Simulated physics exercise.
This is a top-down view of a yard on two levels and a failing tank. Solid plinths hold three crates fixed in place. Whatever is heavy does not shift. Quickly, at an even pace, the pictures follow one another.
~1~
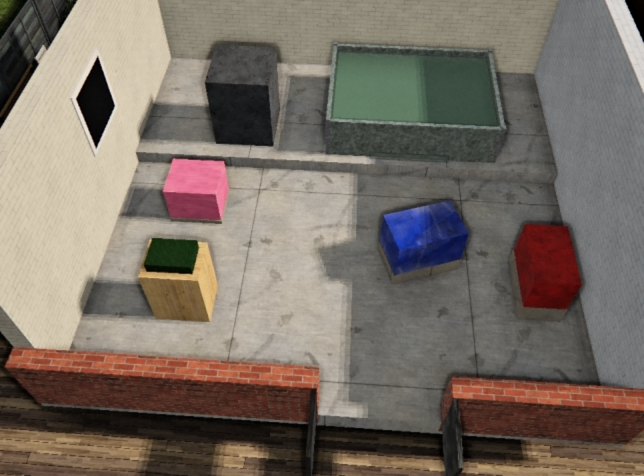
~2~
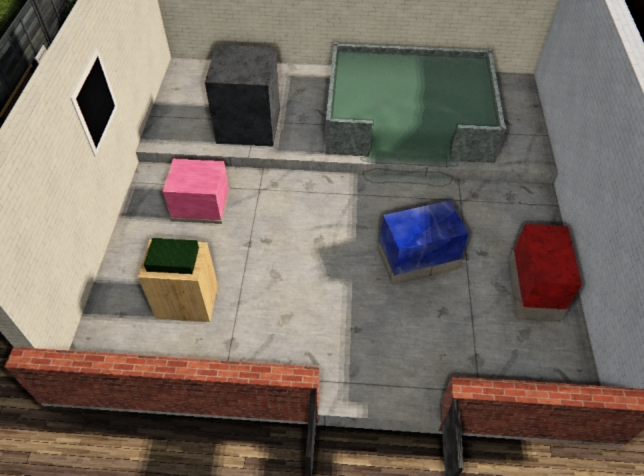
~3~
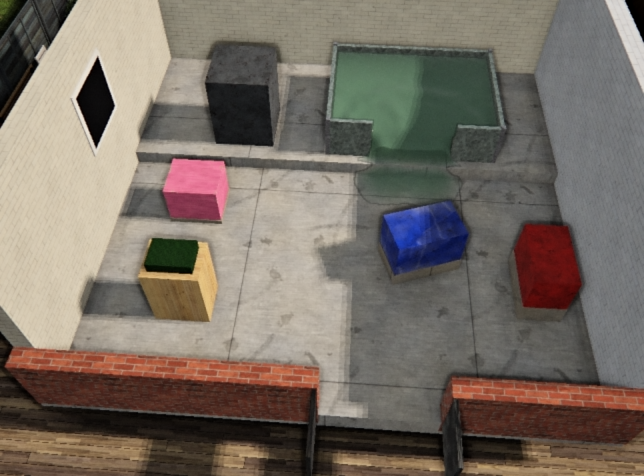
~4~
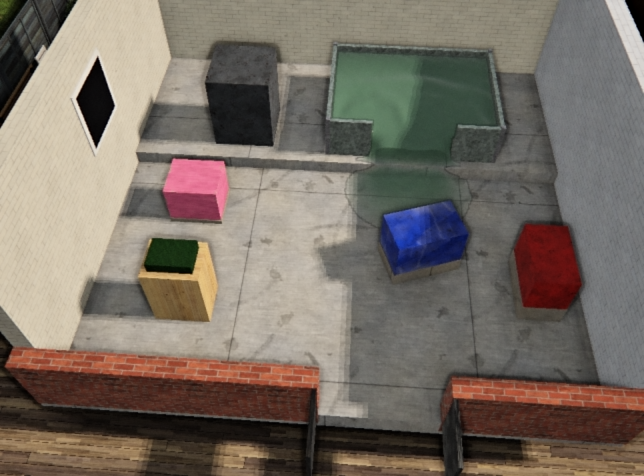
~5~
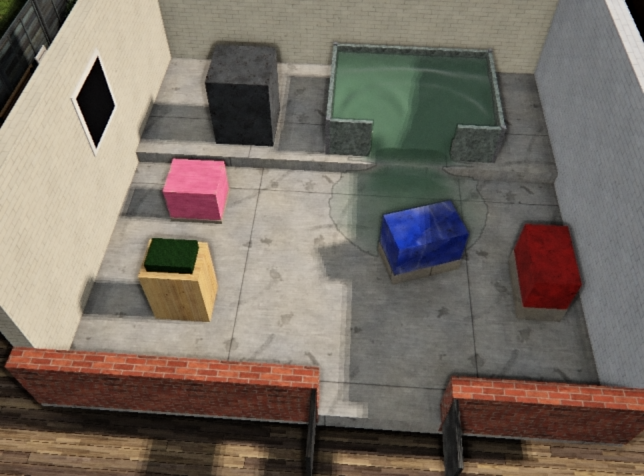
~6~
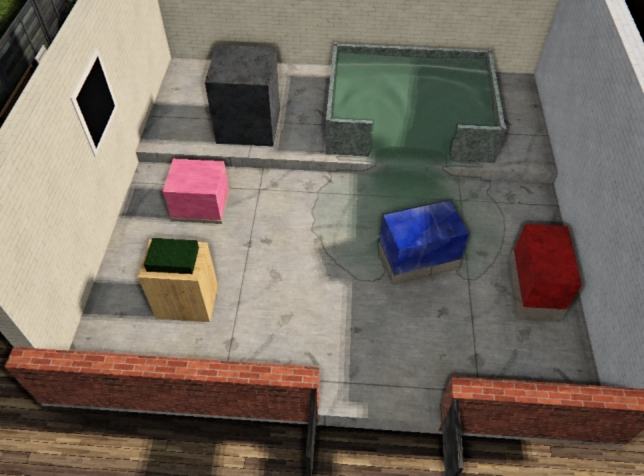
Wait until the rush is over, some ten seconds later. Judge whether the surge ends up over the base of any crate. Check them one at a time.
The red crate keeps dry. The blue crate gets wet. The pink crate gets wet.
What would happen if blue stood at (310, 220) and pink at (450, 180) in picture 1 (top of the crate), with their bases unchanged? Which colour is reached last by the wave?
That should be the red-painted one.
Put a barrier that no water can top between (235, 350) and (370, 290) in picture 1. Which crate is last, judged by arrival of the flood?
My answer: The pink one.
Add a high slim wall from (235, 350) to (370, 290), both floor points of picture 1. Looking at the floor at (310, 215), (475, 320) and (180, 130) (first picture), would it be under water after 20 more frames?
Outcome by spot, in order - watered, watered, unwatered.
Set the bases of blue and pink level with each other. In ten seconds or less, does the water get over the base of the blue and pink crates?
The blue crate gets flooded, the pink crate stays clear.
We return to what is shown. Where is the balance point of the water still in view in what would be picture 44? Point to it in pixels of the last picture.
The balance point is around (342, 221).
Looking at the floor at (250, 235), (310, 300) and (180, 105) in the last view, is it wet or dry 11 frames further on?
First spot swamped, second spot swamped, third spot clear.
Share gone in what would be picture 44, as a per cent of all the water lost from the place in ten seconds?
My figure: 45 percent.
A moment on, water covers 25 % of the floor; the red crate water round its plinth, the blue crate water round its plinth, the pink crate not reached.
Next, water covers 45 % of the floor; the red crate water round its plinth, the blue crate water round its plinth, the pink crate water round its plinth.
Then, water covers 60 % of the floor; the red crate water round its plinth, the blue crate water round its plinth, the pink crate water round its plinth.
Later, water covers 70 % of the floor; the red crate water round its plinth, the blue crate water round its plinth, the pink crate water round its plinth.
In the end, water covers 70 % of the floor; the red crate stayed above the water, the blue crate was topped, the pink crate was topped.
